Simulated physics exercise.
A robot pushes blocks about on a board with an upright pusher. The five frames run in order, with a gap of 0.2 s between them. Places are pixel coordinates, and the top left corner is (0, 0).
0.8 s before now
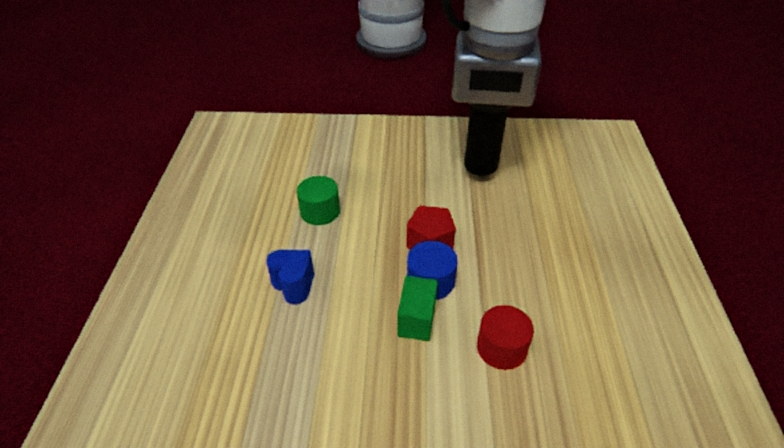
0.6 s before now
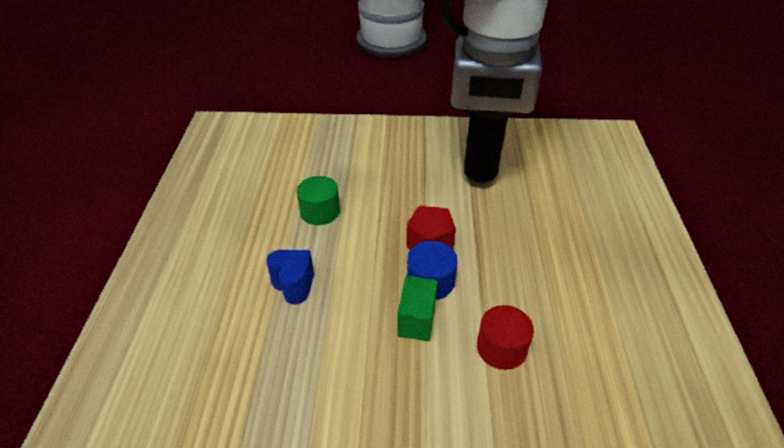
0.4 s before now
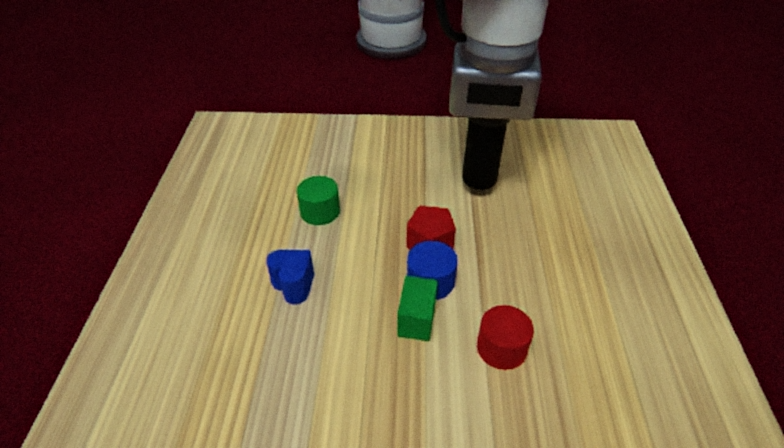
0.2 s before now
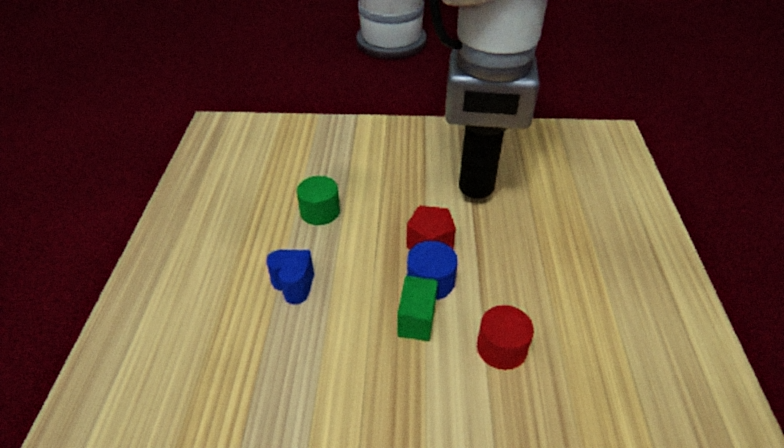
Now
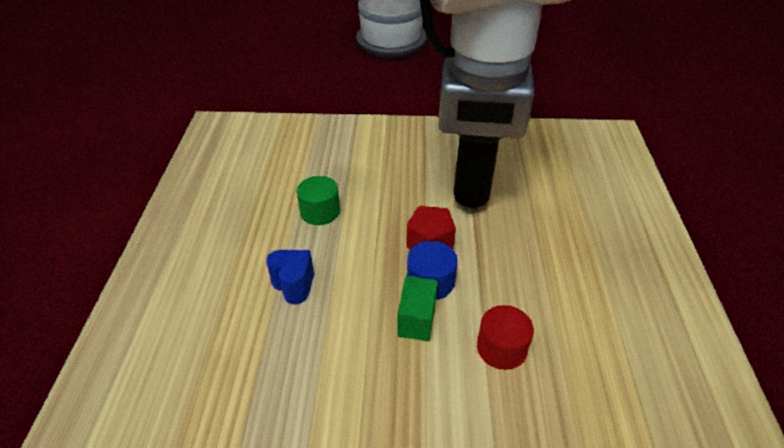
A robot arm moves its black pusher slightly forward over the board while the blocks stay still.
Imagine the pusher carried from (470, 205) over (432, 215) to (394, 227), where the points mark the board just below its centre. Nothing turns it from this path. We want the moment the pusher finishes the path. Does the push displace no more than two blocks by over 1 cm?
Answer: Yes.
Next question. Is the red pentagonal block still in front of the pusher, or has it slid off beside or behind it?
Prediction: Slipped aside.
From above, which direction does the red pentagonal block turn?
Spin direction: Counter-clockwise.
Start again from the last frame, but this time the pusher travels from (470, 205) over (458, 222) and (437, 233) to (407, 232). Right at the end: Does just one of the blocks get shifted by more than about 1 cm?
I believe so.
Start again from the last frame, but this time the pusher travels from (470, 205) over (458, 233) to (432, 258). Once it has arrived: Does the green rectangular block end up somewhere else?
Yes, that is what happens.
On the path given first. Halfway along, pusher (431, 207); nothing pushed yet.
At the end, pusher (394, 219); green disc still; green rectangular block (417, 299); red pentagonal block (421, 228), turned 45° anticlockwise; blue disc (436, 262).
